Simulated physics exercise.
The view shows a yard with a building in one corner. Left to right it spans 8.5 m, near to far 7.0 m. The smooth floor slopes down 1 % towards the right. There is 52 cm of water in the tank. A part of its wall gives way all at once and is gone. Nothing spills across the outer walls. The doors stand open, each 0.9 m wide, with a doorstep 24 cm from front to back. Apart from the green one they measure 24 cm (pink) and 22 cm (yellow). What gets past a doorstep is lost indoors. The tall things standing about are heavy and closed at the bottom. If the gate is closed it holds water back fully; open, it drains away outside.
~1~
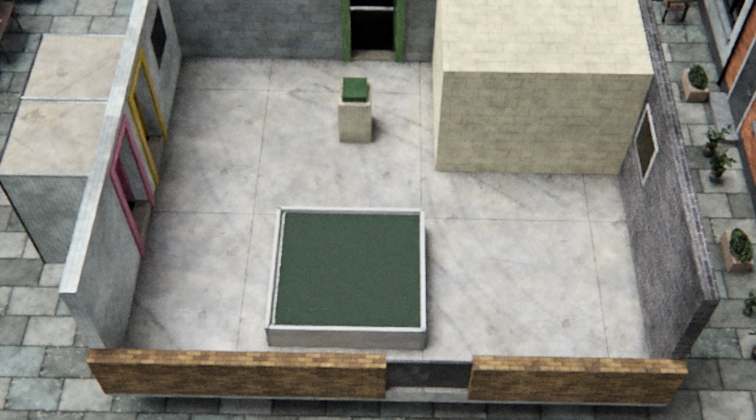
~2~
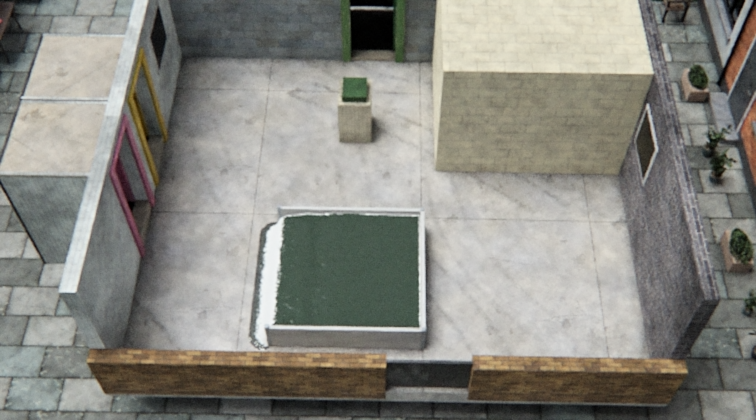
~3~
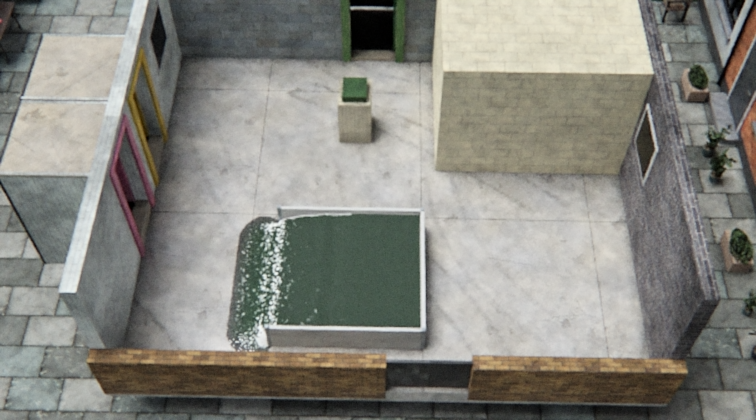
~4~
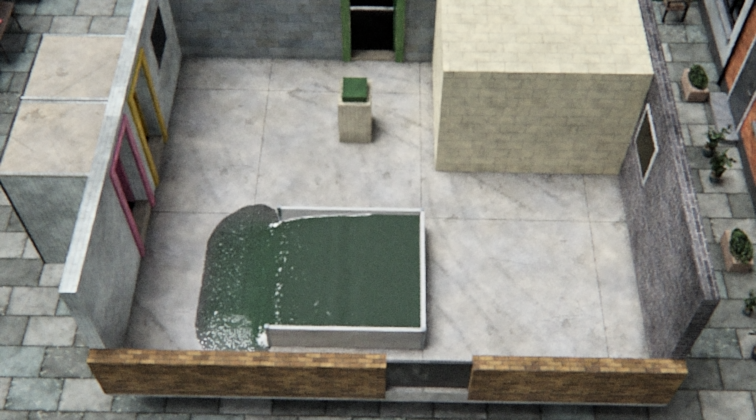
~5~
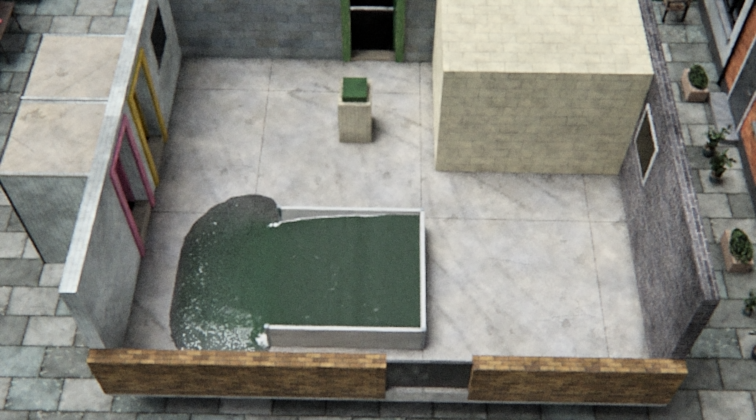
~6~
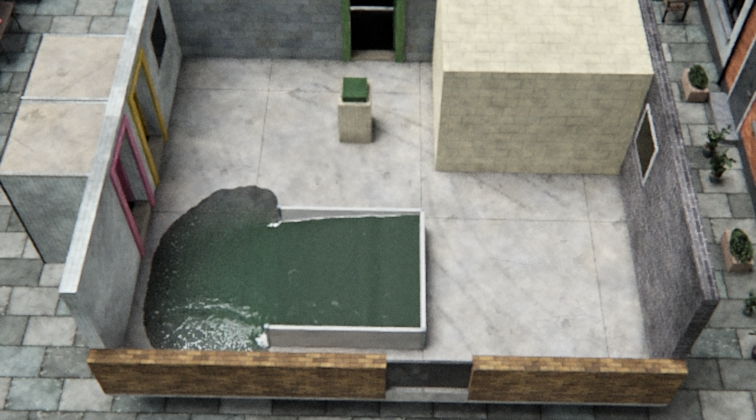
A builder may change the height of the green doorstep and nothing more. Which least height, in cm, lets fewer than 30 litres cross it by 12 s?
Close to 7.5 cm is just enough.
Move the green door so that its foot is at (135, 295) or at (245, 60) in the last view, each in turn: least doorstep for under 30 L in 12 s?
About 26 and 12.0 cm.
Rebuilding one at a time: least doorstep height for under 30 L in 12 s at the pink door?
Roughly 20 cm at pink.
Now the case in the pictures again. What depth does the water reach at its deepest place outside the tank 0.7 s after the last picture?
Up to some 36 cm.
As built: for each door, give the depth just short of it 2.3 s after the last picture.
Depths in cm: Green 0, pink 24, yellow 14.
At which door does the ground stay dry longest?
The green one.
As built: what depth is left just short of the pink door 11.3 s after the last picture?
Some 7.0 cm.
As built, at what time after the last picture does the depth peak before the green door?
At about 9.5 s.
Then, 0.7 s after the last picture water covers 20 % of the floor, deepest (36 cm) near (121, 361); it has not reached the green door.
Then, 2.3 s after the last picture water covers 30 % of the floor, deepest (31 cm) near (119, 371); it has not reached the green door.
Then, 11.3 s after the last picture water covers 95 % of the floor, deepest (12 cm) near (653, 383); 10 cm at the green door, 37 litres in over its 7 cm doorstep.
At the green door as built, the water peaked near 11 cm, 9.7 s after the last picture.
Run again over the same 12 s with other heights there, 46 litres in over 6.5 cm, 16 litres over 9 cm. The limit of 30 litres is kept from about 7.5 cm up.
